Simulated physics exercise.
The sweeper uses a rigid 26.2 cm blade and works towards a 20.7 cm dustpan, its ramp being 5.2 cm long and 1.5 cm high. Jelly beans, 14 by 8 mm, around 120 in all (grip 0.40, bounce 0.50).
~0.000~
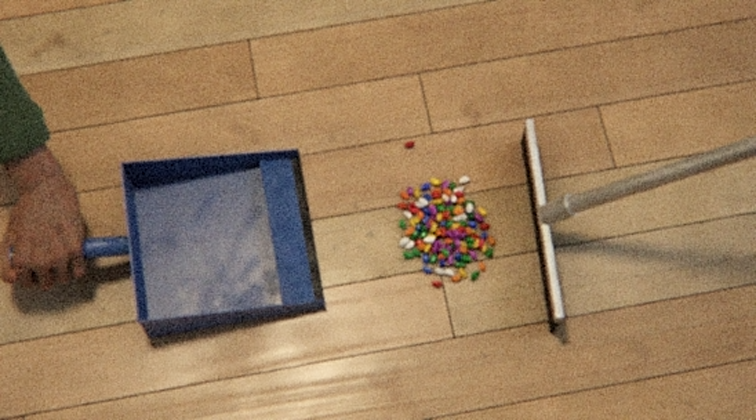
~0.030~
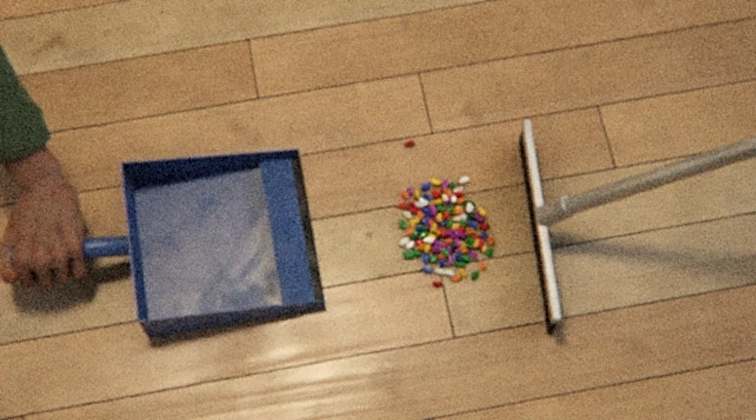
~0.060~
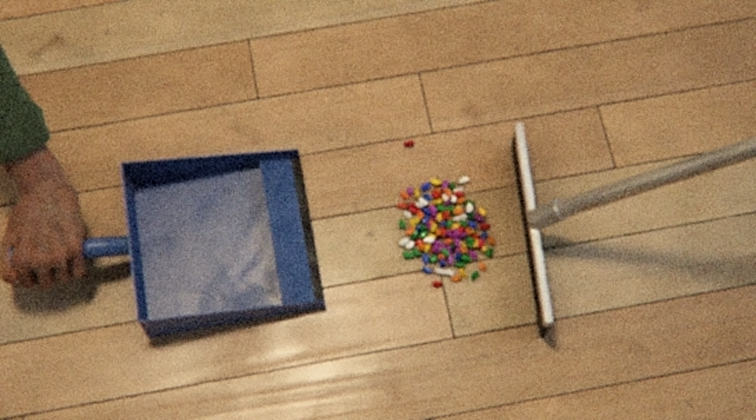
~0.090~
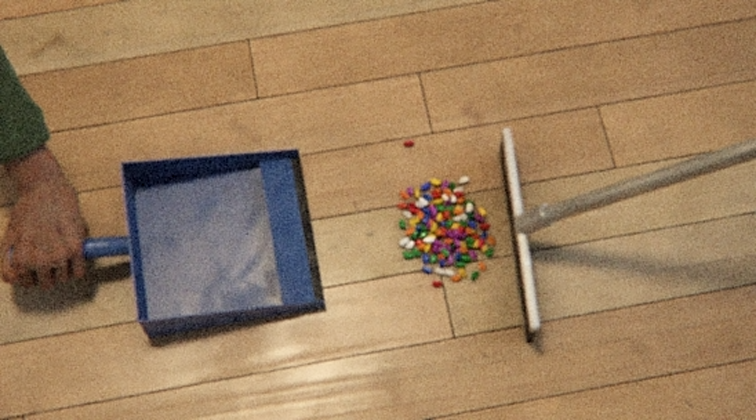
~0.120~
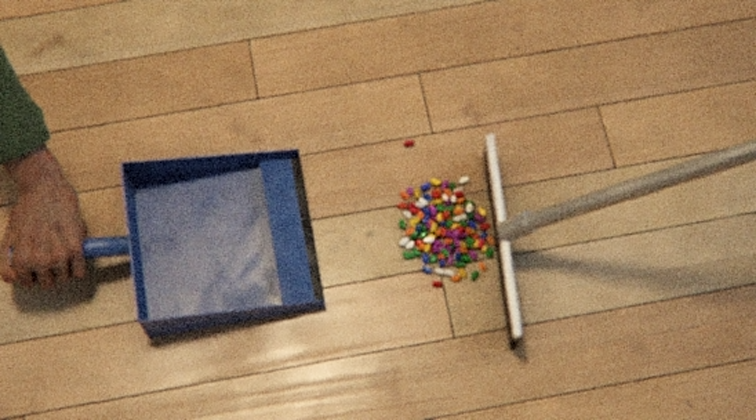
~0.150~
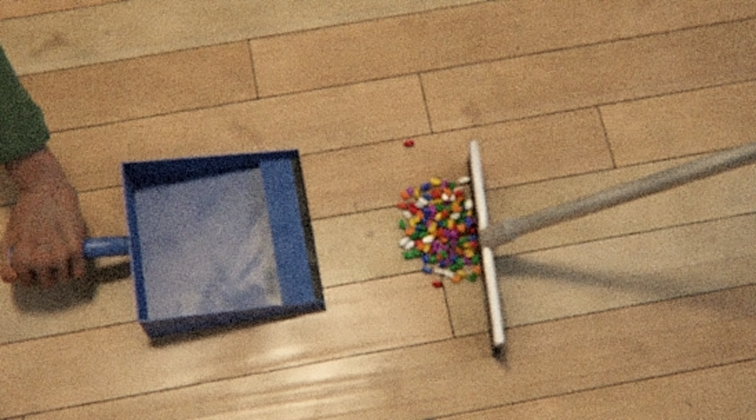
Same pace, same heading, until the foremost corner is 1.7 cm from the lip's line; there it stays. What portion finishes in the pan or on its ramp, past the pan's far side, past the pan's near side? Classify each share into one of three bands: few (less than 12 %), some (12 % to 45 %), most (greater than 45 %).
Classification: Pan - some, far side - few, near side - some.
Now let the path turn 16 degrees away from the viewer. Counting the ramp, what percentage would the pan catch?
Pan plus ramp: Some 30 %.
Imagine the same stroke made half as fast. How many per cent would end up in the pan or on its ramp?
It would be around 15 percent.
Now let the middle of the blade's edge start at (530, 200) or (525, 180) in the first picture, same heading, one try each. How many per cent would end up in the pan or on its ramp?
Close to 25 in a hundred, then close to 30 in a hundred.
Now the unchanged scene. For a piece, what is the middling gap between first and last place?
I'd put it near 16 cm.
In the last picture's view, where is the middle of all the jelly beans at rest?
Centre at rest, approx.: (320, 251) px.
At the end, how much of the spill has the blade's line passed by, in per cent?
Some 5 percent of it.
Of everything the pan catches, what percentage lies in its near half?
Roughly 80 per cent.
Then, at 0.28 s, middle of the blade 11 cm from the lip; 0 % over the lip, far side 0 %, near side 10 %.
After 0.36 s, middle of the blade 5 cm from the lip; 0 % over the lip, far side 0 %, near side 15 %.
After 0.58 s, middle of the blade 3 cm from the lip; 25 % over the lip, far side 5 %, near side 20 %.
At rest (2.3 s), pan 20 %, far side 10 %, near side 20 %, in front of the lip or behind the blade 55 %.
